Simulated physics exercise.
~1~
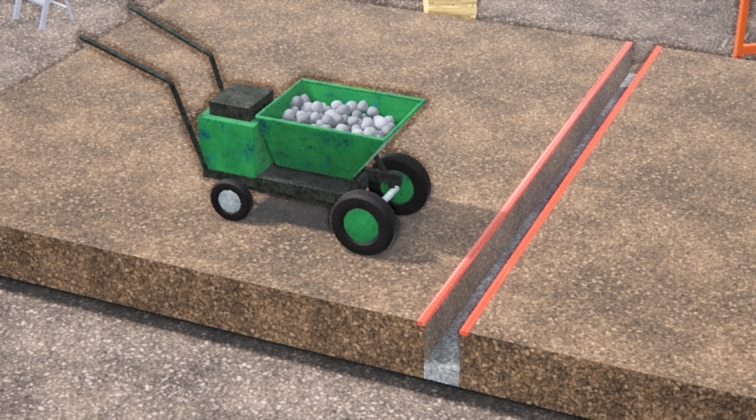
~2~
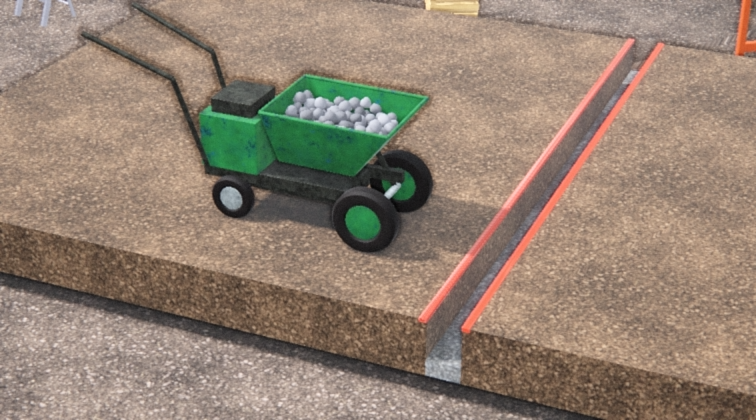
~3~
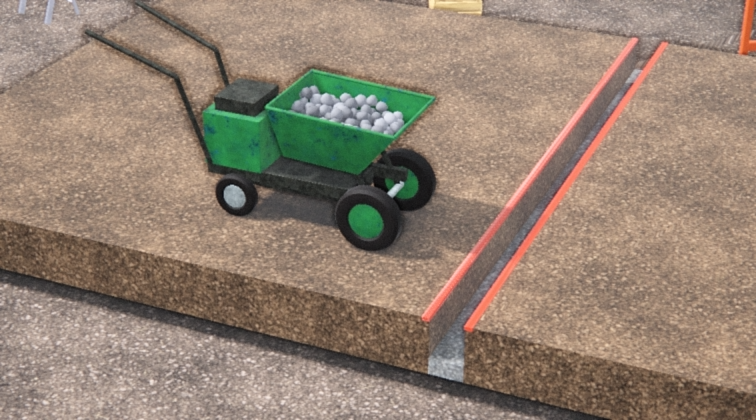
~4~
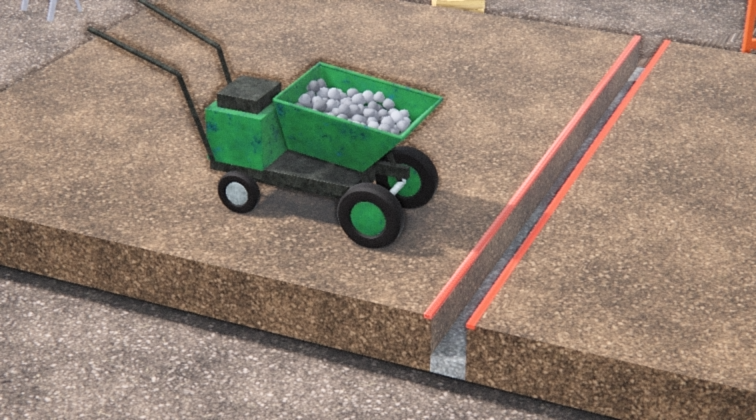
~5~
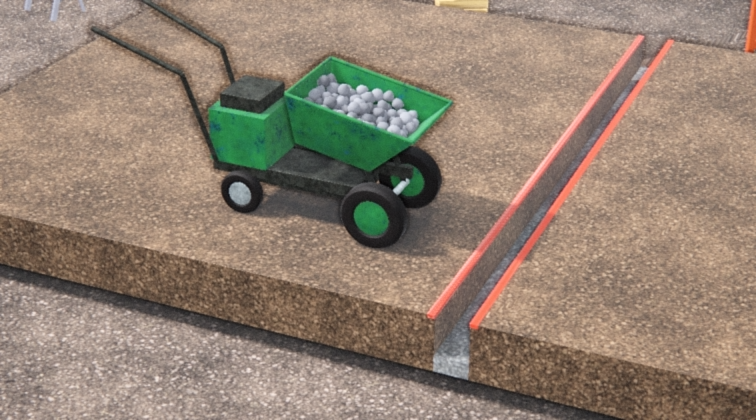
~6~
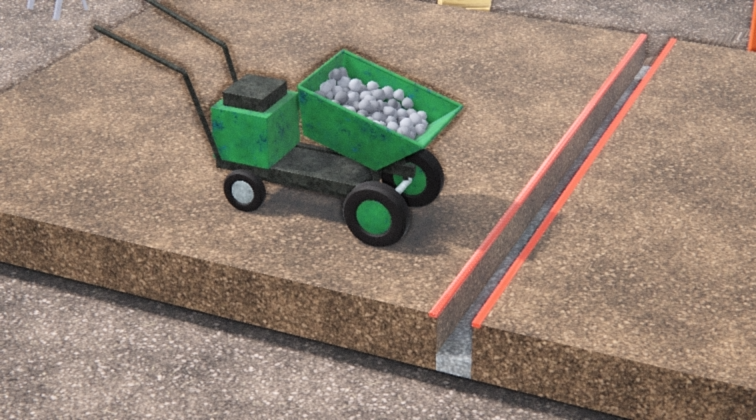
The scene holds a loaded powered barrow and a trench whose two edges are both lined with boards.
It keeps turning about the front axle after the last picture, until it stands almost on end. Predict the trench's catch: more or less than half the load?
The trench catches more than half of the load.
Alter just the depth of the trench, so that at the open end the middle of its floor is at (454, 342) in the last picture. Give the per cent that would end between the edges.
Something close to 60 per cent.
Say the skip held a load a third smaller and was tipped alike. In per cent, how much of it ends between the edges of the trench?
Near 80 per cent, give or take.
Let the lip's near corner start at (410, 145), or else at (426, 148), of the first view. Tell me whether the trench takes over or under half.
Place one, the lesser portion; place two, the lesser portion.
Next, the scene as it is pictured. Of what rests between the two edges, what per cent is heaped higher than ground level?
Estimate: Close to 5 in a hundred.
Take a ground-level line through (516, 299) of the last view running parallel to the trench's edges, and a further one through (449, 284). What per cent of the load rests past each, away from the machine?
Near 20 % and near 100 %, in that order.
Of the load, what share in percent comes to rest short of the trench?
That share comes out near 0 in a hundred.
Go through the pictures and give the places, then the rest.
Lip of the skip at (385, 140), level; top of the load at (338, 121), round cobbles; first edge of the trench at (443, 292); far edge at (484, 302), the trench under half as wide as the skip, and about as deep as wide, in the first frame.
Lip of the skip at (388, 138), level; top of the load at (340, 117), in the second frame.
Lip of the skip at (395, 138), tipped barely; top of the load at (330, 119), in the third frame.
Lip of the skip at (402, 139), tipped a little; top of the load at (337, 114), in the fourth frame.
Lip of the skip at (413, 143), tipped a little; top of the load at (341, 102), in the fifth frame.
Lip of the skip at (423, 147), tipped clearly; top of the load at (341, 101); first edge of the trench at (455, 284); far edge at (497, 294), in the sixth frame.
Soon, skip tipped steeply; all in the skip.
A while on, skip tipped right over; about two thirds in the skip; about a quarter in or heaped over the trench; a small part beyond it; a small part falling.
Towards the end, skip tipped right over; a stray few in the skip; about two thirds in or heaped over the trench; about a quarter beyond it.
Finally, skip tipped right over; a stray few short of the trench; about two thirds in or heaped over the trench; about a quarter beyond it.
